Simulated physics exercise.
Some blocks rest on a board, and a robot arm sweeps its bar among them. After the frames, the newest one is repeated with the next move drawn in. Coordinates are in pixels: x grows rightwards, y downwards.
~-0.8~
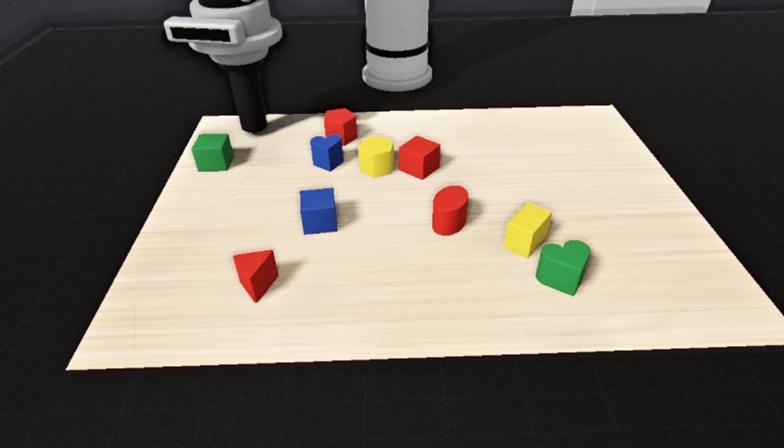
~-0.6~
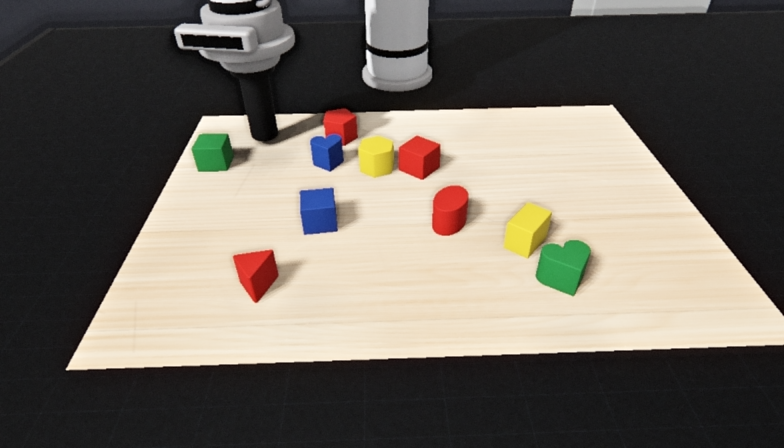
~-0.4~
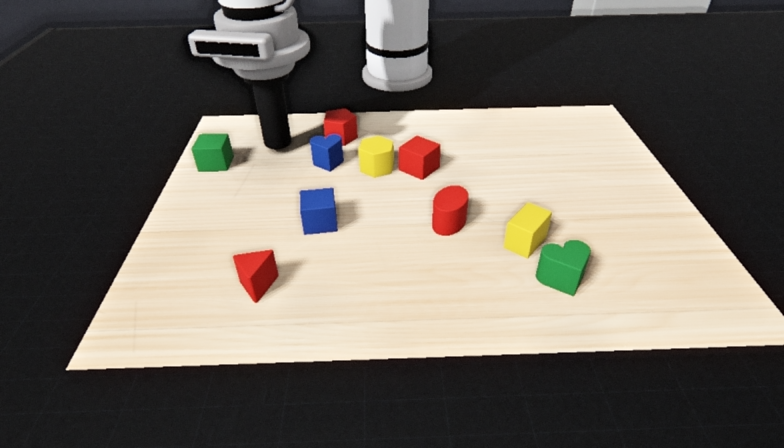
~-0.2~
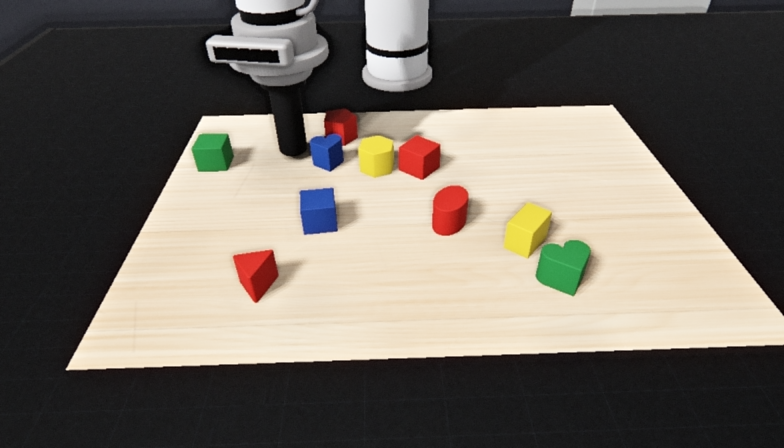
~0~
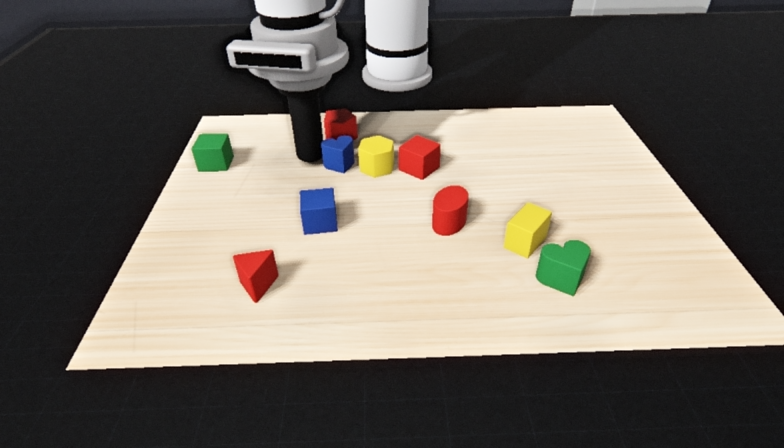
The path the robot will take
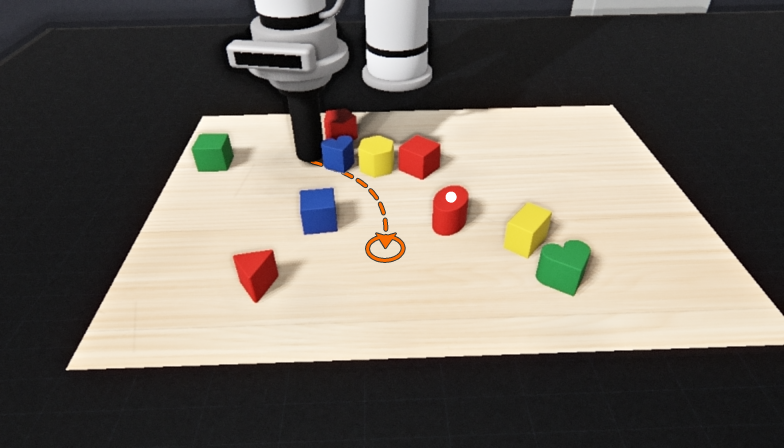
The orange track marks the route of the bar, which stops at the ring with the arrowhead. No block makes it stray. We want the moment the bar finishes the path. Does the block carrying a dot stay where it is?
Yes - that is the case.
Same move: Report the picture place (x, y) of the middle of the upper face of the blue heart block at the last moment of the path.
The blue heart block ends near (398, 161).
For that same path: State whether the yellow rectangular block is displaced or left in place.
At the end of the path, the yellow rectangular block remains in its old spot.
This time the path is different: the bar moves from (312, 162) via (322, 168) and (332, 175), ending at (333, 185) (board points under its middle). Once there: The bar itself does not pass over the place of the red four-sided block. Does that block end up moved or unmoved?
From what I can tell, it won't keep its place.
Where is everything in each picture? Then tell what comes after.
Bar tip at (255, 127); block tops, blue heart block at (326, 140); yellow hexagonal block at (376, 144); red four-sided block at (420, 145); red oval at (451, 197); yellow rectangular block at (530, 217), in the first frame.
Bar at (265, 136); blocks unchanged, in the second frame.
Bar at (278, 144); blocks unchanged, in the third frame.
Bar at (294, 150); blocks unchanged, in the fourth frame.
Bar at (311, 156); blue heart block at (338, 142); yellow hexagonal block at (376, 144); red four-sided block at (420, 145); red oval at (451, 197); yellow rectangular block at (530, 217), in the fifth frame.
Path on the board, from (312, 162) via (355, 178) and (382, 207), ending at (385, 248); the dot is on the red oval.
On the path given first. One third of the way, bar at (354, 172); blue heart block at (384, 153), turned 40° anticlockwise; yellow hexagonal block at (411, 147), turned 25° anticlockwise; red four-sided block at (448, 142).
Two thirds of the way, bar at (382, 202); blue heart block at (398, 161), turned 90° anticlockwise; yellow hexagonal block at (417, 147), turned 45° anticlockwise; red four-sided block at (452, 141).
At the end, bar at (385, 242); blue heart block at (398, 161), turned 90° anticlockwise; yellow hexagonal block at (417, 147), turned 45° anticlockwise; red four-sided block at (452, 141); red oval in place; yellow rectangular block in place.
